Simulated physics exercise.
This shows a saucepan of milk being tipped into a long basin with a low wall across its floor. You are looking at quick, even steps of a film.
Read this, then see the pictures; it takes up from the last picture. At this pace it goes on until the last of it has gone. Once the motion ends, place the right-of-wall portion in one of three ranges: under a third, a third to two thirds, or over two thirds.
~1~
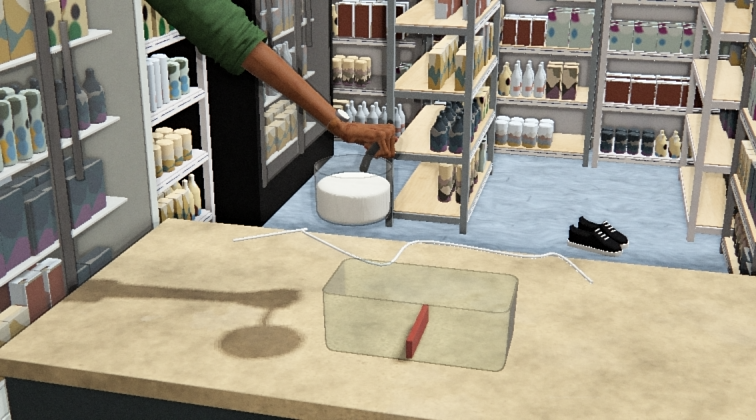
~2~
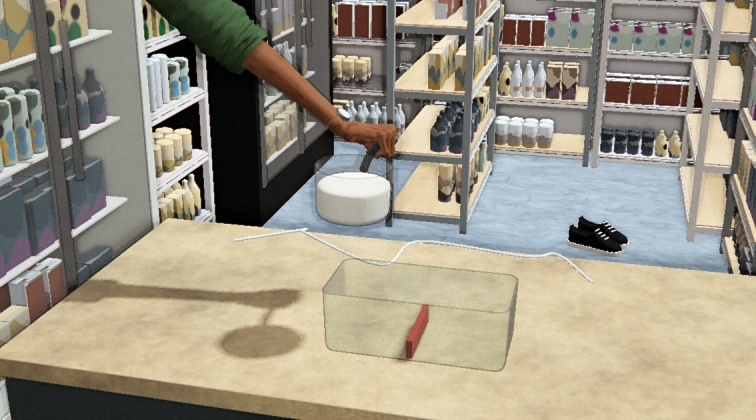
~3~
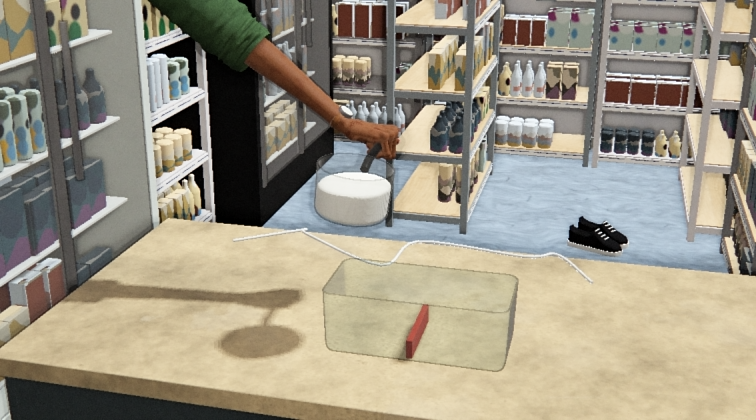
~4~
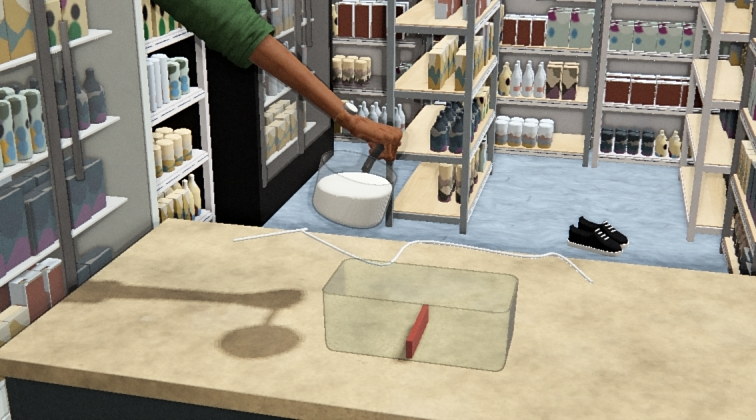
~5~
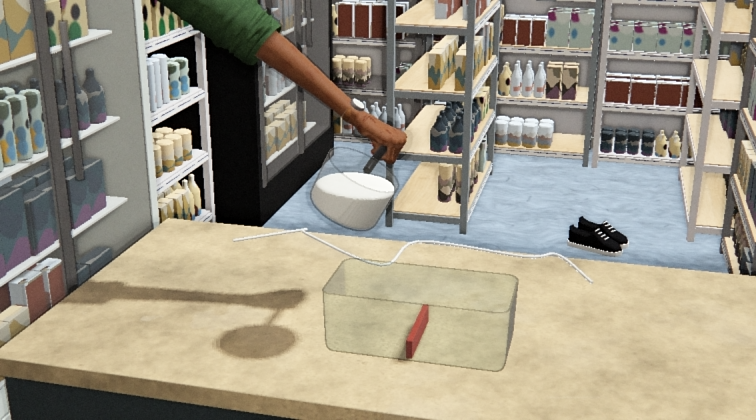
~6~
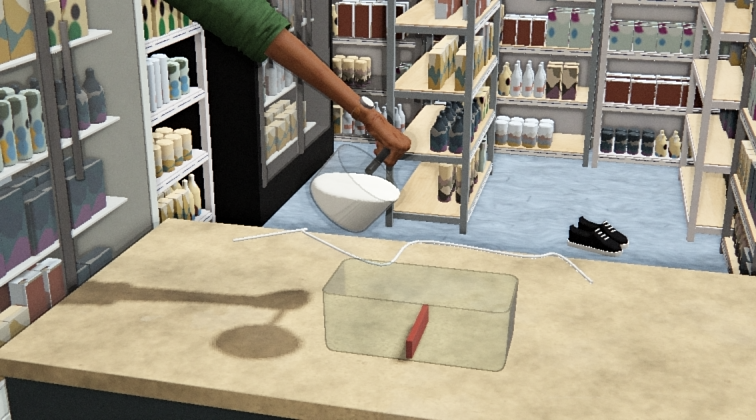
It falls in the range a third to two thirds.
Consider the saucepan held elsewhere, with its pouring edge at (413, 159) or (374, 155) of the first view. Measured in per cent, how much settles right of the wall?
The first start yields 80 per cent, the second 25 per cent.
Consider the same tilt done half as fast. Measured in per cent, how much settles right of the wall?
Roughly 65 %.
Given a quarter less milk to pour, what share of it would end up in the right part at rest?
That share would be some 35 parts in a hundred.
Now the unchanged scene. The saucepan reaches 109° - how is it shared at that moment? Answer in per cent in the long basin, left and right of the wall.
Split is about 5 % to the left and 20 % to the right.
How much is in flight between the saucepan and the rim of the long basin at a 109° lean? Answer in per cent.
That comes to near 50 percent.
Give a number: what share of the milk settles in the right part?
Some 50 per cent.
A moment on, the saucepan is tipped right over and 28 per cent is still to pour, 3 is left of the wall and 20 right of it.
Next, the saucepan is tipped right over and 3 per cent is still to pour, 41 is left of the wall and 48 right of it.
Then the saucepan is tipped right over and 0 per cent is still to pour, 48 is left of the wall and 48 right of it.
Later the saucepan is tipped right over and 0 per cent is still to pour, 48 is left of the wall and 49 right of it.
Finally, 48 per cent lies left of the wall, 49 right of it and 3 outside.
